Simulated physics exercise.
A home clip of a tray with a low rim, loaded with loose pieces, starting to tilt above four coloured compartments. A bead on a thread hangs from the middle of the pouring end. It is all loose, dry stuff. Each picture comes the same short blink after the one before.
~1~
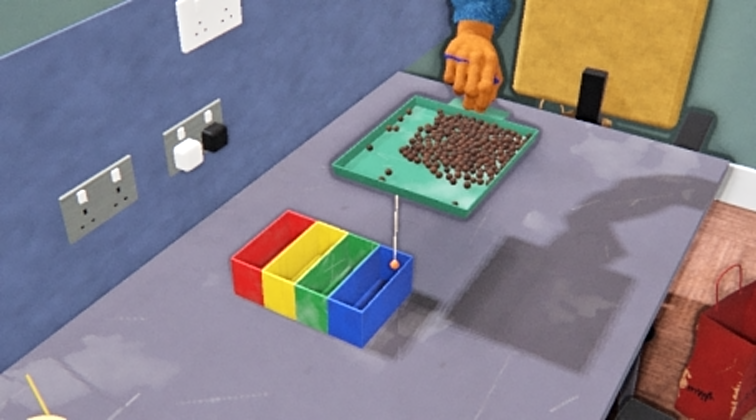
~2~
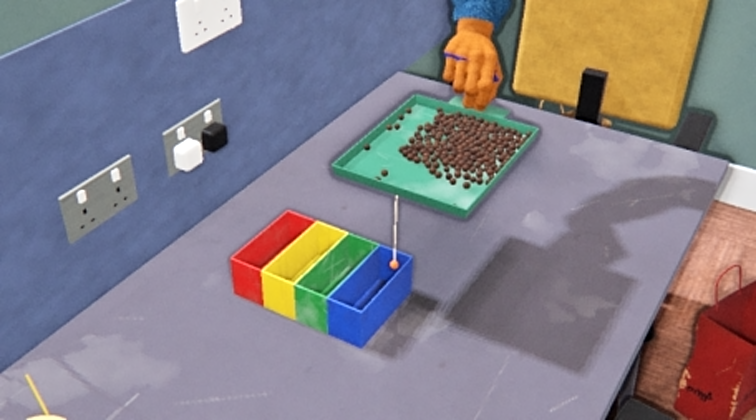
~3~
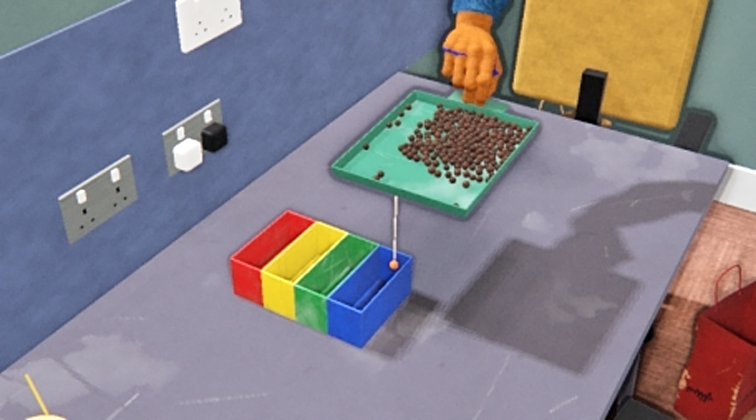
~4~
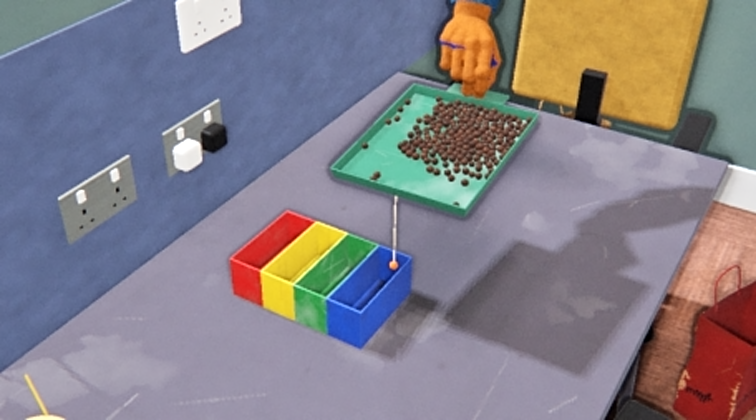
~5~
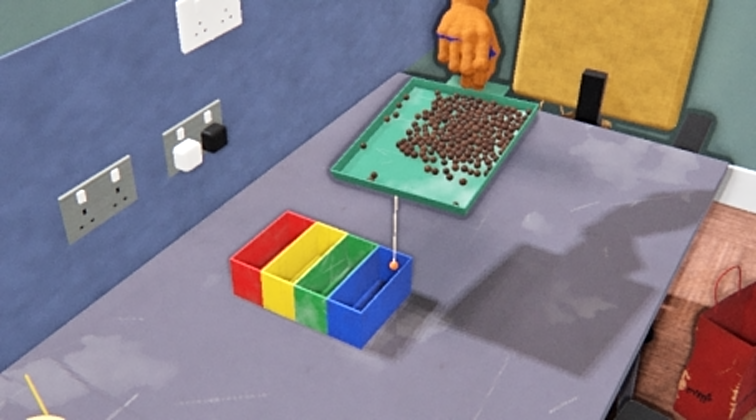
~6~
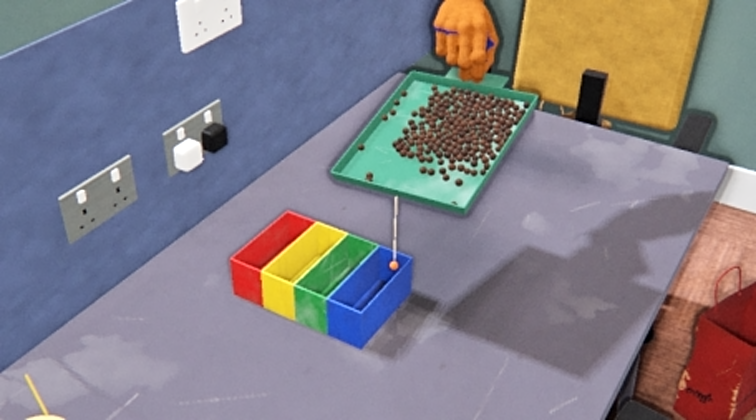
Hand slowly tilting a green tray of small brown balls above red, yellow, green and blue compartments, the balls shifting slightly.
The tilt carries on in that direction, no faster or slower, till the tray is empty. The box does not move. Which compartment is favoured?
The green one ends fullest.
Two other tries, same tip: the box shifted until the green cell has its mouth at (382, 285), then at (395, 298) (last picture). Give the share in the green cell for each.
About 10 and 10 per cent.
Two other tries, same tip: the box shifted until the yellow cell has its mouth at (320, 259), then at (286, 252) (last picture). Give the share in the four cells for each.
Roughly 90 per cent, and 90 per cent.
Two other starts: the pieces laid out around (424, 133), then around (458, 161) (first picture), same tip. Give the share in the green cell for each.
Roughly 50 per cent, and 50 per cent.
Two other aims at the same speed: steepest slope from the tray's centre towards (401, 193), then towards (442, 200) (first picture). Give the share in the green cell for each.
About 20 and 0 per cent.
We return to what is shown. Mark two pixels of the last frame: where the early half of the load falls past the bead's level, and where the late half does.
First near (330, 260), later near (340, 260).
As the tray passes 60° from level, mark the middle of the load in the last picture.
At about (373, 174).
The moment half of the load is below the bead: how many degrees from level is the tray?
Roughly 85°.
Just after the last frame, tray tipped steeply; the larger part on the tray; about a tenth in the yellow cell; about a tenth in the green cell; just a few in the blue cell; just a few in the red cell; about a tenth falling or outside the box.
A moment on, tray tipped right over; about a tenth on the tray; roughly a third in the green cell; roughly a quarter in the blue cell; roughly a quarter in the yellow cell; just a few in the red cell; roughly a quarter falling or outside the box.
Further on, tray tipped past a quarter turn; roughly half in the green cell; roughly a quarter in the blue cell; roughly a quarter in the yellow cell; just a few in the red cell; about a tenth falling or outside the box.
When it is over, tray tipped past a quarter turn; roughly half in the green cell; roughly a quarter in the blue cell; roughly a quarter in the yellow cell; just a few in the red cell; about a tenth outside the box.
